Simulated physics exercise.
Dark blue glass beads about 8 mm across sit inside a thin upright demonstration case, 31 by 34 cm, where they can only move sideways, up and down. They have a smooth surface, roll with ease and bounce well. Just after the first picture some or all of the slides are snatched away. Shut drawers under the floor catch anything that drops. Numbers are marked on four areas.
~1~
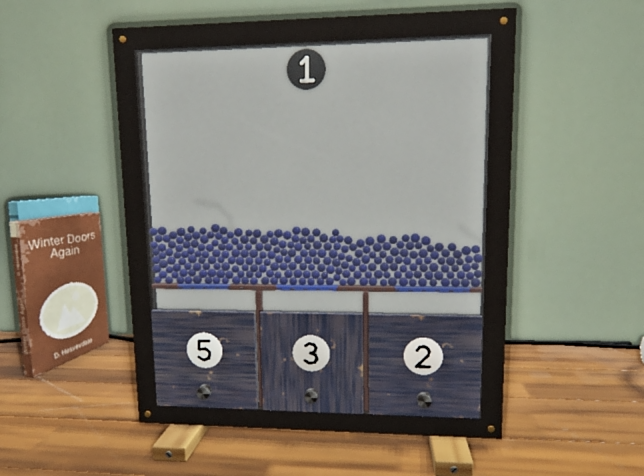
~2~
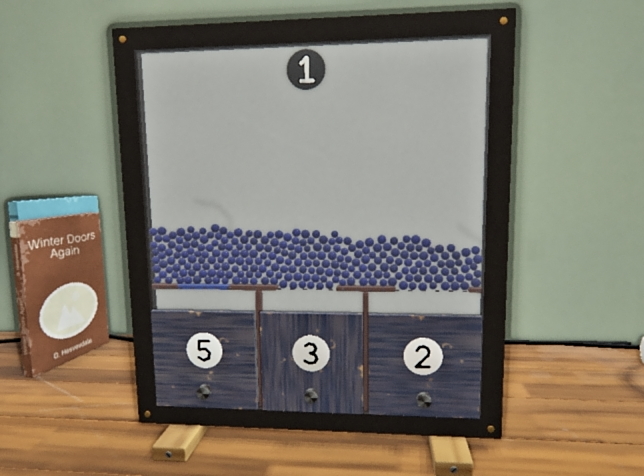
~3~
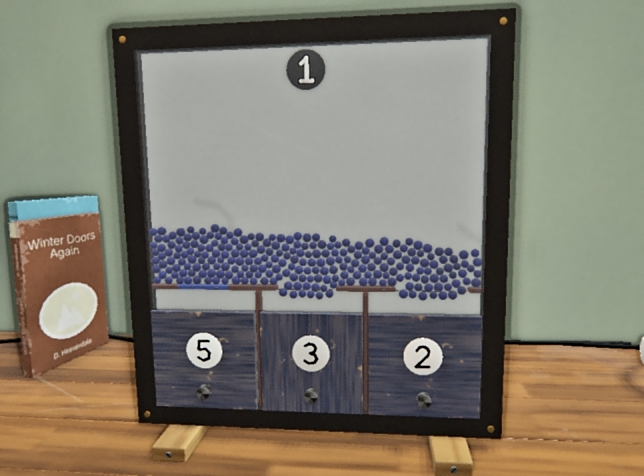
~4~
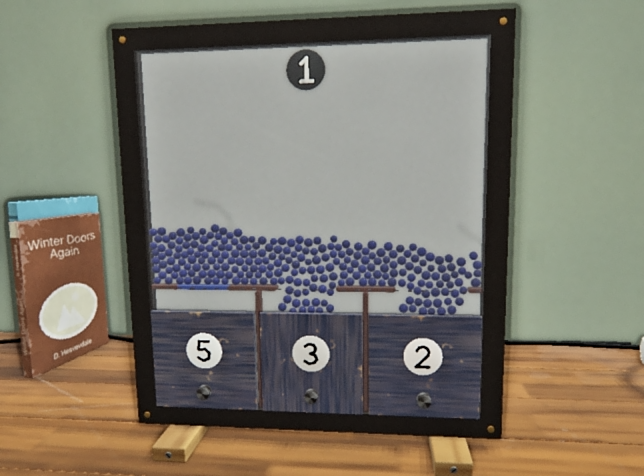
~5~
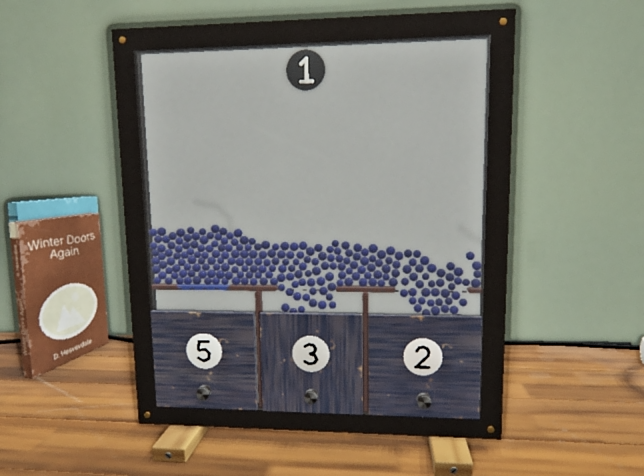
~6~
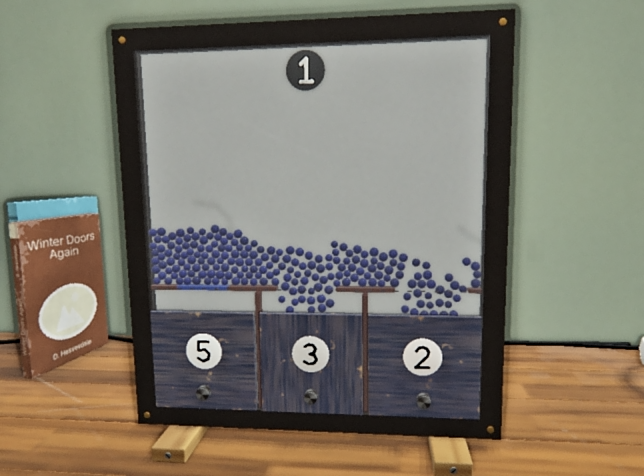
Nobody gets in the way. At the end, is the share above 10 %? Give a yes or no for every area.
No. 1: Yes; 2: Yes; 3: Yes; 5: No.
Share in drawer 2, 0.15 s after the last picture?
The share there is close to 25 per cent.
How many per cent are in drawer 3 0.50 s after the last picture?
Roughly 40 percent.
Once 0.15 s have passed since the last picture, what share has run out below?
Fraction out below at that moment: Near 55 per cent.
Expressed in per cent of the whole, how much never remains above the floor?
About 80 per cent.
Then, 0.15 s later than the last picture, 55 % are out; no. 1, 45 %, no. 2, 25 %, no. 3, 25 %.
Then, 0.50 s later than the last picture, 70 % are out; no. 1, 30 %, no. 2, 25 %, no. 3, 40 %.
Then, 1.20 s later than the last picture, 75 % are out; no. 1, 25 %, no. 2, 25 %, no. 3, 50 %.
At rest 3.0 s after the last picture, 80 % are out; no. 1, 20 %, no. 2, 25 %, no. 3, 55 %, no. 5, 0 %.
